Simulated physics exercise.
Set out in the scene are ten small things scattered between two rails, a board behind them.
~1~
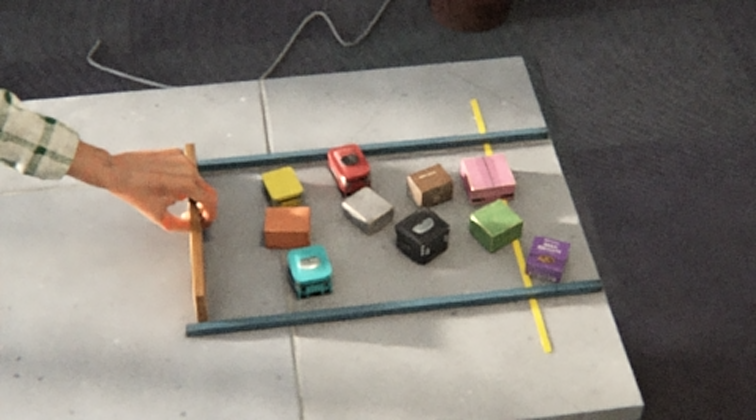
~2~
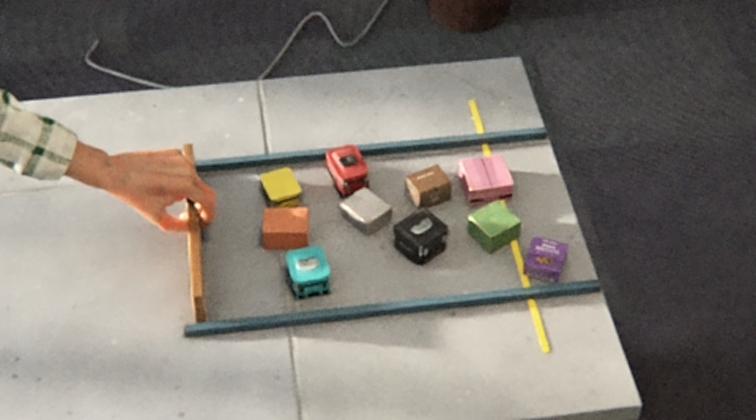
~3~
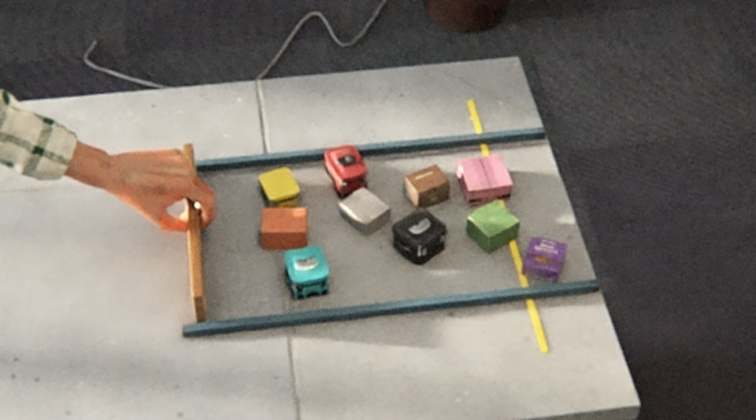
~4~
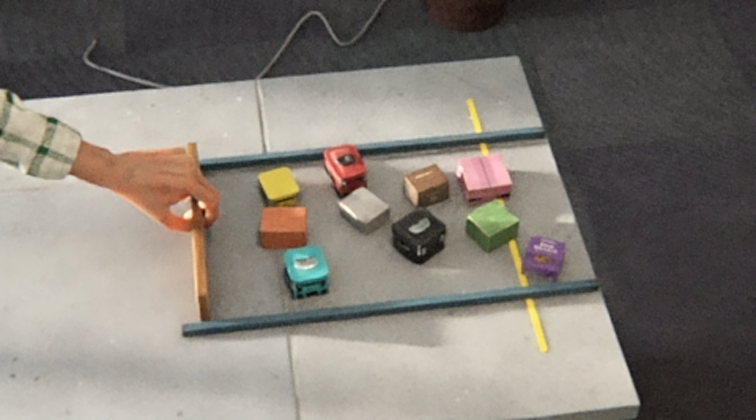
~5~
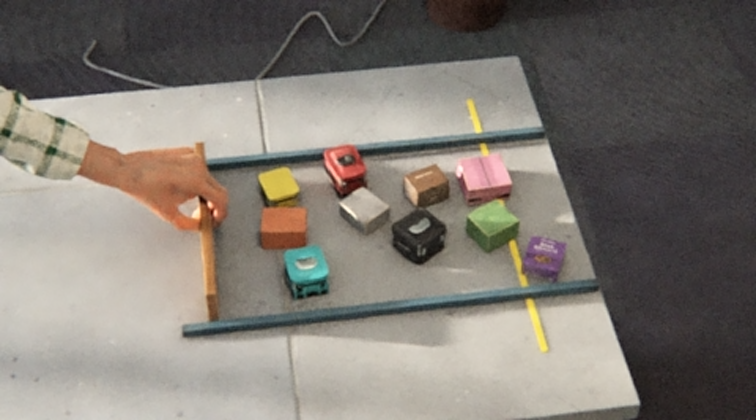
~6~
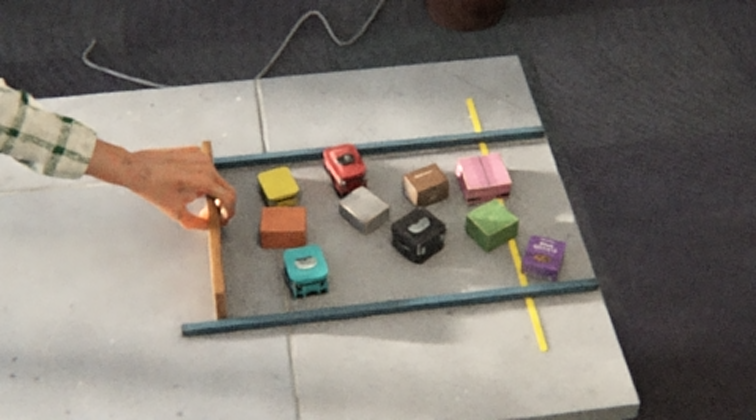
A hand in a checked cuff grips an upright wooden board at the left of a grey slab, seen from above at an angle. Between two blue rails sit ten small things: yellow, orange, turquoise, red, grey, brown and black, with pink, green and purple ones near a yellow tape at right. The board stays nearly still, then the hand slides it slightly rightward, while the objects stay put.
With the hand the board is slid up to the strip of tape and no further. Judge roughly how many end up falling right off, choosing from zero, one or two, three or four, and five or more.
I predict exactly three or four will slip off.
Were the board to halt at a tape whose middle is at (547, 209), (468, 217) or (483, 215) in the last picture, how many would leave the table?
The three tries give 7, 1 and 1.
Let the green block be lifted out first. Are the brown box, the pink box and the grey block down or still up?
Brown box down, pink box down, grey block still up.
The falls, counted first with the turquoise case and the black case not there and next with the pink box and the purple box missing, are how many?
Try one: 2; try two: 2.
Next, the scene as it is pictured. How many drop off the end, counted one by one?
It comes to 3.
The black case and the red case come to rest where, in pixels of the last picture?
Near (561, 221) and (533, 148).
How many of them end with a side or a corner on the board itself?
It's 3 of them.
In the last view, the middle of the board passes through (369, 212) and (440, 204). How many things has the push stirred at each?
8, then 9.
Early on, none off yet; purple box at rest near (543, 258); pink box at rest near (483, 178); green block at rest near (492, 226).
A while later, none off yet; purple box at rest near (543, 258); pink box travelled about its own width near (507, 170); green block at rest near (492, 226).
Further along, none off yet; purple box at rest near (545, 259); pink box leaning well over near (567, 151); green block travelled well along near (548, 208).
Finally, the number that fall off is three or four; lost, brown box, green block and pink box.
